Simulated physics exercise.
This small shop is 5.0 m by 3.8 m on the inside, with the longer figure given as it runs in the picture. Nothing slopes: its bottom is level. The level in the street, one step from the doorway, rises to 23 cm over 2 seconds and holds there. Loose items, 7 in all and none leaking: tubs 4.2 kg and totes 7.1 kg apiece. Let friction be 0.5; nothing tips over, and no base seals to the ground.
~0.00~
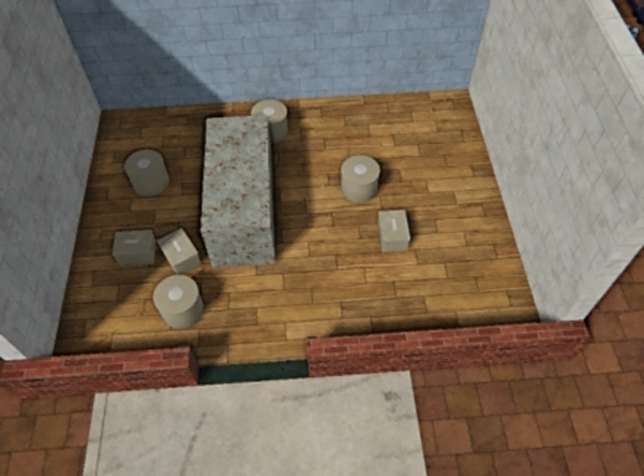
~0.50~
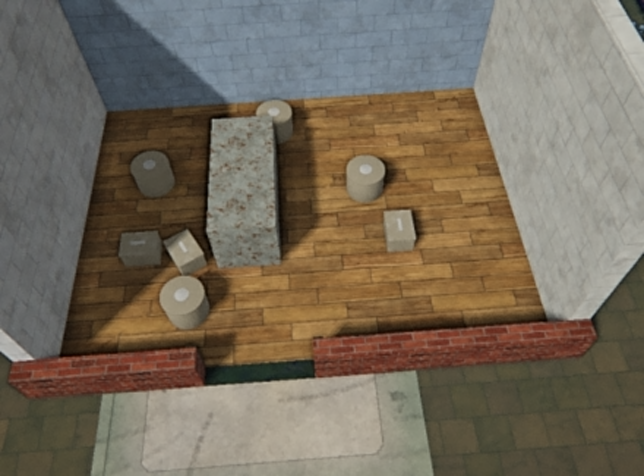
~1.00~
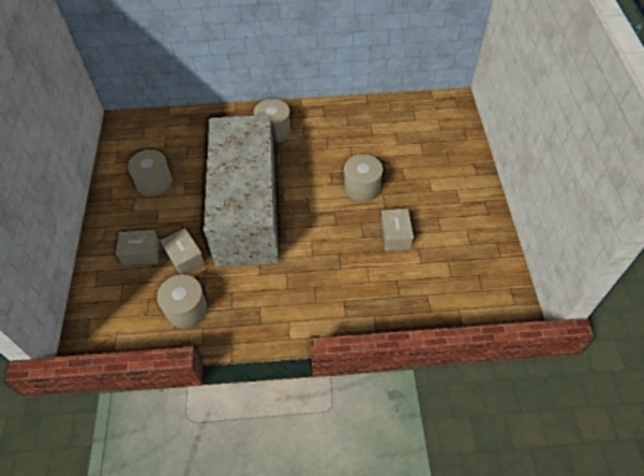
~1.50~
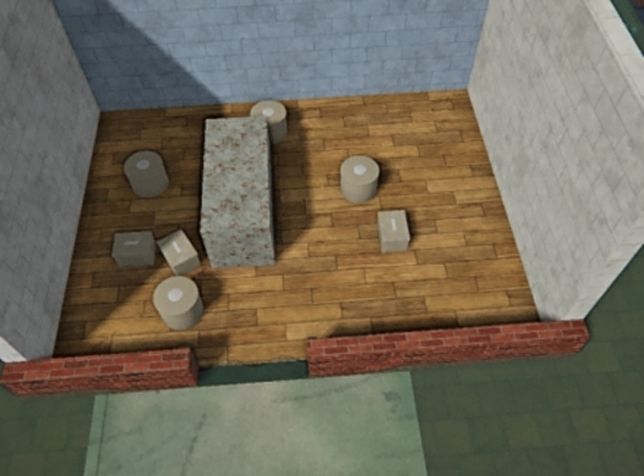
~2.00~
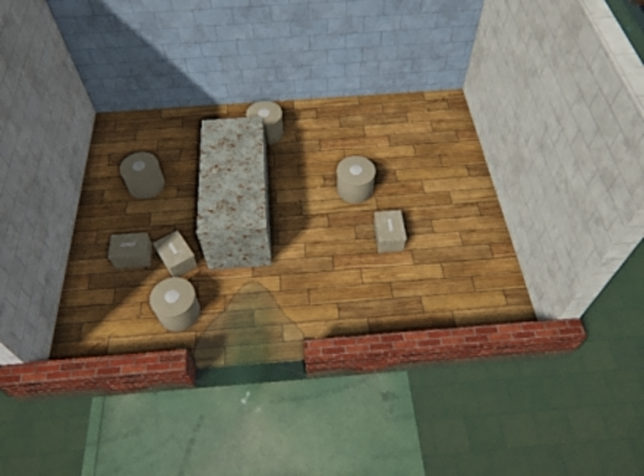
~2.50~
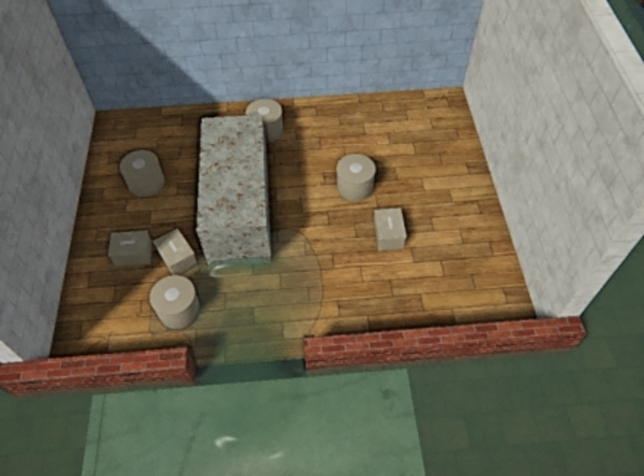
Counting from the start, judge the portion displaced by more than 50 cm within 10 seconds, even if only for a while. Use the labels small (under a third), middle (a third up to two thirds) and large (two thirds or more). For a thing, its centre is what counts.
Large.
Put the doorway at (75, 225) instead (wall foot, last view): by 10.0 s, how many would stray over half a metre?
In that case the number is 5.
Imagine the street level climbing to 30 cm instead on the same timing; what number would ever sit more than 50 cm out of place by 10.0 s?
Count under that change: 7.
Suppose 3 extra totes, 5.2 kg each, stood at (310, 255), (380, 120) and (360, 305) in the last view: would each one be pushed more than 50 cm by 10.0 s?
Result, in listed order: Exceeded / exceeded / not exceeded.
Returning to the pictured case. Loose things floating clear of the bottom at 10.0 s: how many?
It comes to 7 of them.
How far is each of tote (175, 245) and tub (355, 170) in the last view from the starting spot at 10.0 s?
They've ended up 140 cm and 120 cm away, in that order.
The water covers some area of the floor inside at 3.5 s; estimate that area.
Near 6.5 m2 in all.
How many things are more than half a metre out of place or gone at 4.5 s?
4.
After 3.5 s 2 of 7 are over 50 cm from their spots; 0 afloat.
After 4.5 s 4 of 7 are over 50 cm from their spots; 0 afloat.
After 7.0 s 5 of 7 are over 50 cm from their spots; 4 afloat.
After 10.0 s 7 of 7 are over 50 cm from their spots, and 7 have been at some point; 7 afloat.
